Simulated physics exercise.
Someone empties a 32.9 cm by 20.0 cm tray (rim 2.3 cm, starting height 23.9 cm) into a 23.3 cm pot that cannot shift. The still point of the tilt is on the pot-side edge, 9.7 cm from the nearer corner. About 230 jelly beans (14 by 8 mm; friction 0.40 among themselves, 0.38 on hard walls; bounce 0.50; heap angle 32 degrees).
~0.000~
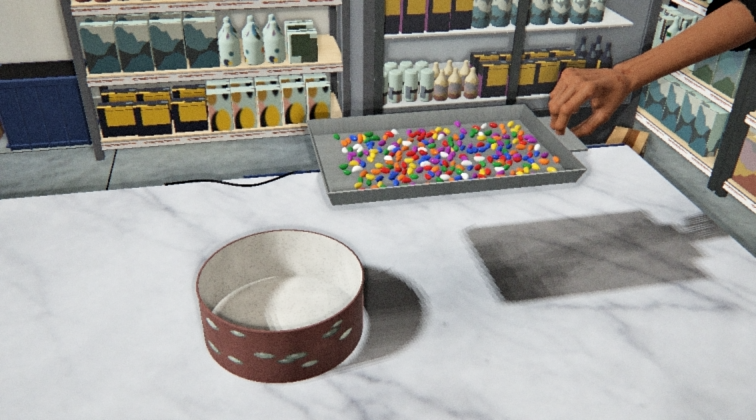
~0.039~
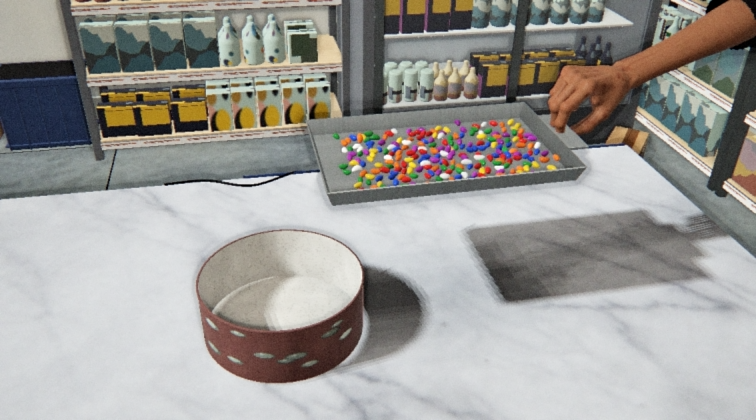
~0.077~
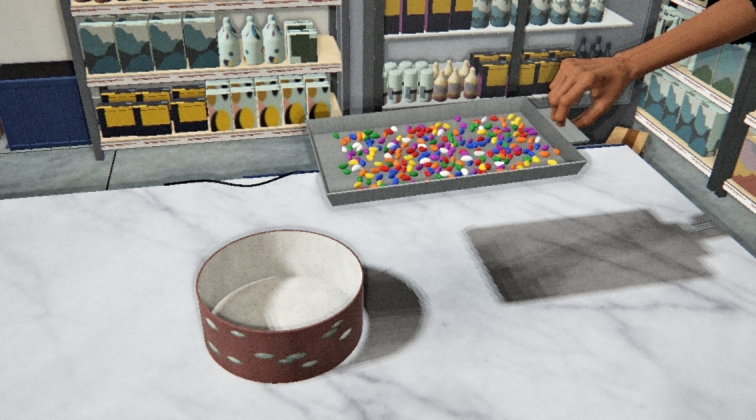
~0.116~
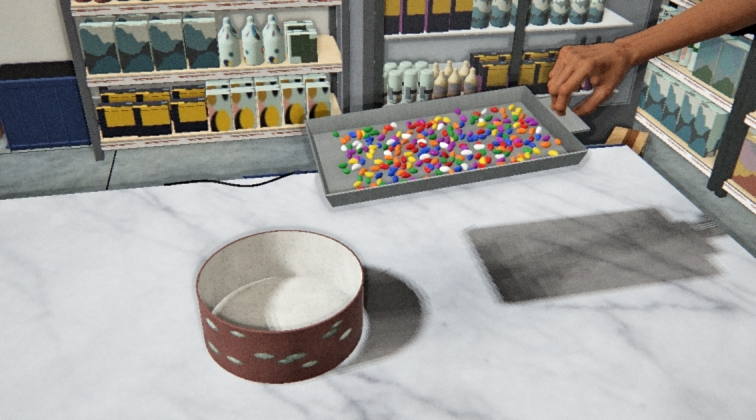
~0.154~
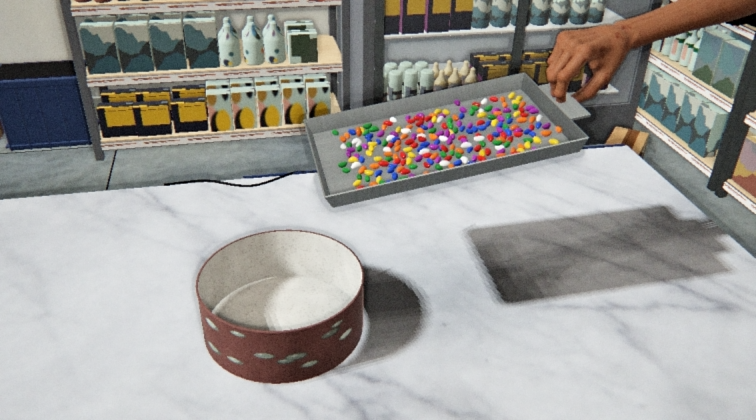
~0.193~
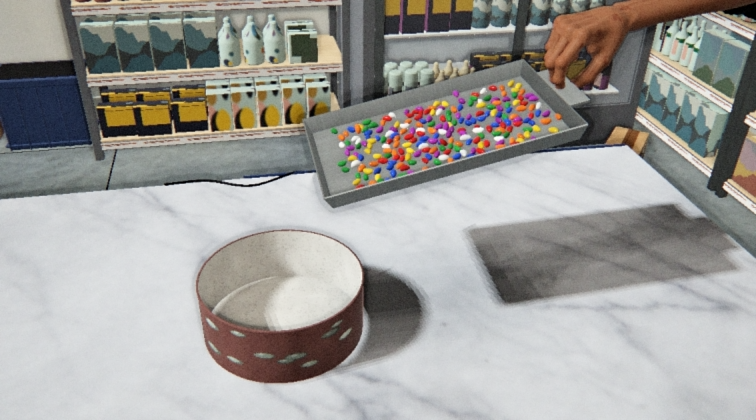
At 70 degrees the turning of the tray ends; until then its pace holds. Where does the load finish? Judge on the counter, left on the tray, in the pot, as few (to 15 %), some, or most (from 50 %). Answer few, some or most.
On the counter: Few; left on the tray: Some; in the pot: Most.
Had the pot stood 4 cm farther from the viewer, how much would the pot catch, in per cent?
It would be near 60 per cent.
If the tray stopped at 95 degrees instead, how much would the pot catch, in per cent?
In that case some 95 per cent.
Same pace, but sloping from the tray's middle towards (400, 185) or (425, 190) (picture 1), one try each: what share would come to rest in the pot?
About 75 and 30 per cent.
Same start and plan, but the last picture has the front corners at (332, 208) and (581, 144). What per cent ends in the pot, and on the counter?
Pot 65, counter 25.
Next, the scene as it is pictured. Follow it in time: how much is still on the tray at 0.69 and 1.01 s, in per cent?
About 100, 30.
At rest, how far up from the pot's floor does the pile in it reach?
Roughly 1.5 cm.
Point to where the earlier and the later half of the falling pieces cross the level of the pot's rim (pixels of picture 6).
At about (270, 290), then at (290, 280).
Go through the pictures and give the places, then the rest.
The first frame shows tray tilt 0 degrees, front corners at (333, 189) and (579, 167); middle of the pieces at (445, 155); pot at (281, 275).
The second frame shows tray tilt 1 degrees, front corners at (332, 190) and (579, 165); middle of the pieces at (444, 154).
The third frame shows tray tilt 2 degrees, front corners at (332, 190) and (579, 159); middle of the pieces at (444, 151).
The fourth frame shows tray tilt 5 degrees, front corners at (331, 191) and (580, 149), lowest corner left front; middle of the pieces at (444, 146).
The fifth frame shows tray tilt 9 degrees, front corners at (330, 192) and (580, 136), lowest corner left front; middle of the pieces at (444, 139).
The sixth frame shows tray tilt 13 degrees, front corners at (329, 193) and (579, 123), lowest corner left front; middle of the pieces at (443, 132); pot at (281, 275). Its pace works out near 95 degrees a second.
After 0.49 s, tilt 41 degrees; the tray holds 100 %, the pot 0 %.
After 0.69 s, tilt 59 degrees; the tray holds 100 %, the pot 0 %.
After 1.01 s, tilt 70 degrees; the tray holds 30 %, the pot 55 %.
At rest (2.0 s), counter 5 %, tray 30 %, pot 70 %.
